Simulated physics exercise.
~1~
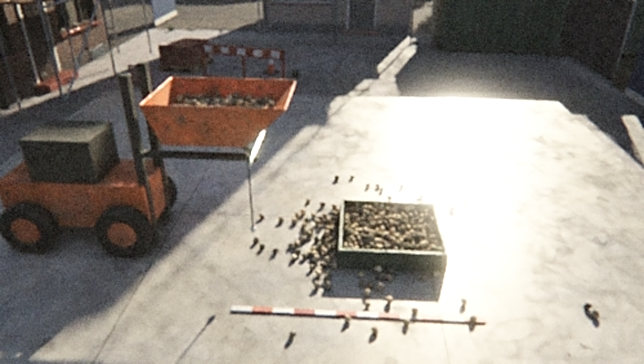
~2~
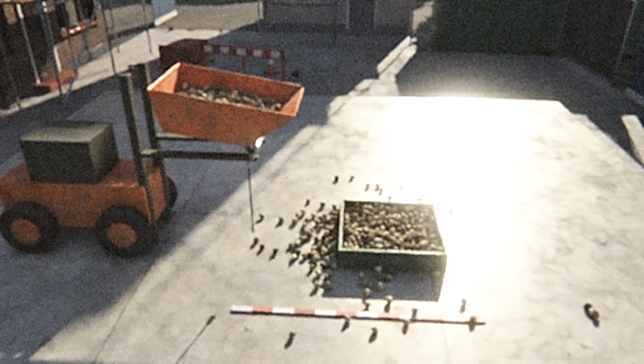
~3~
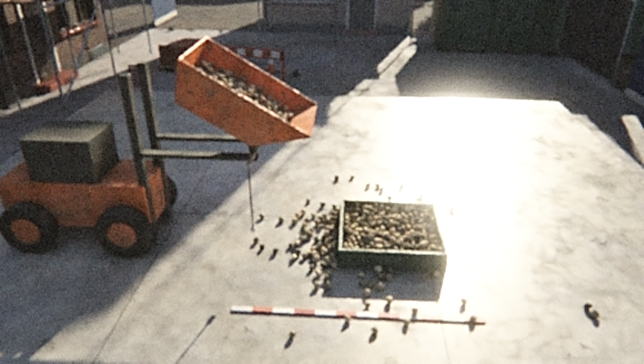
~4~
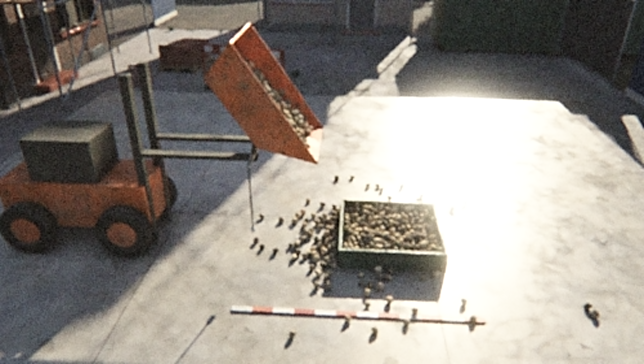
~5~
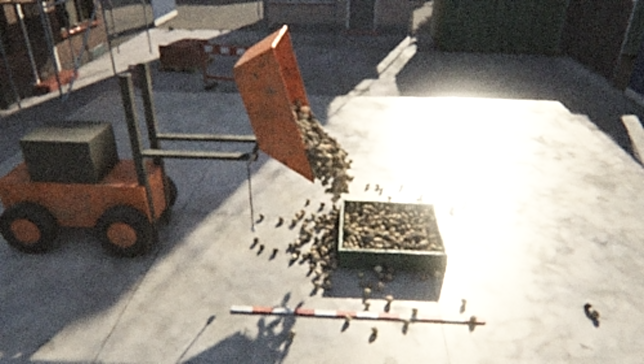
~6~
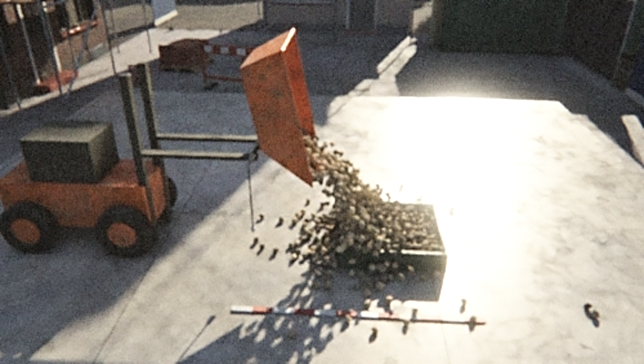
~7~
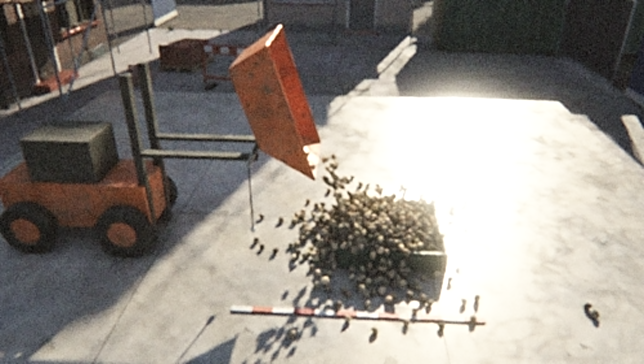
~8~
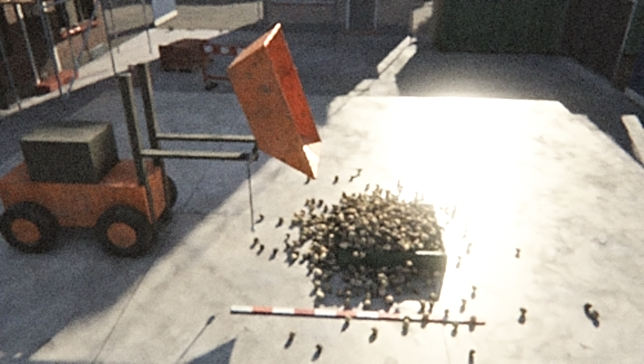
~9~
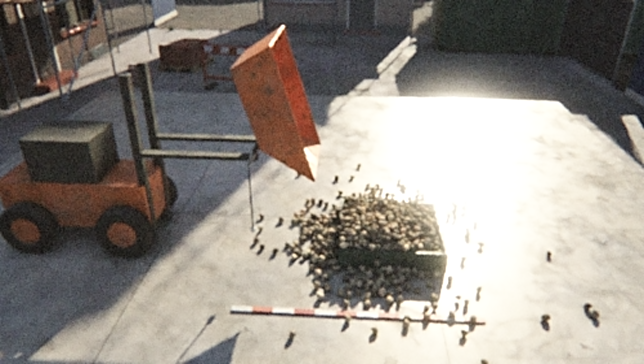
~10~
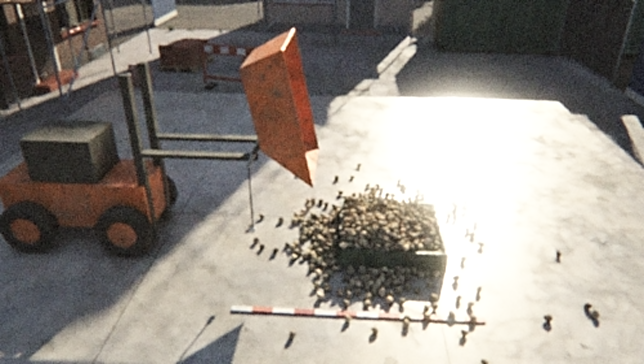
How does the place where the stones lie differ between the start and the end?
At the start the stones are split between the raised orange skip and the bin with the ground around it. By the end they are all lower and further right as a whole, heaped in and around the bin, with a few scattered beyond it.
A forklift's orange skip tips right, pours stones over the bin, rocks and ends empty.
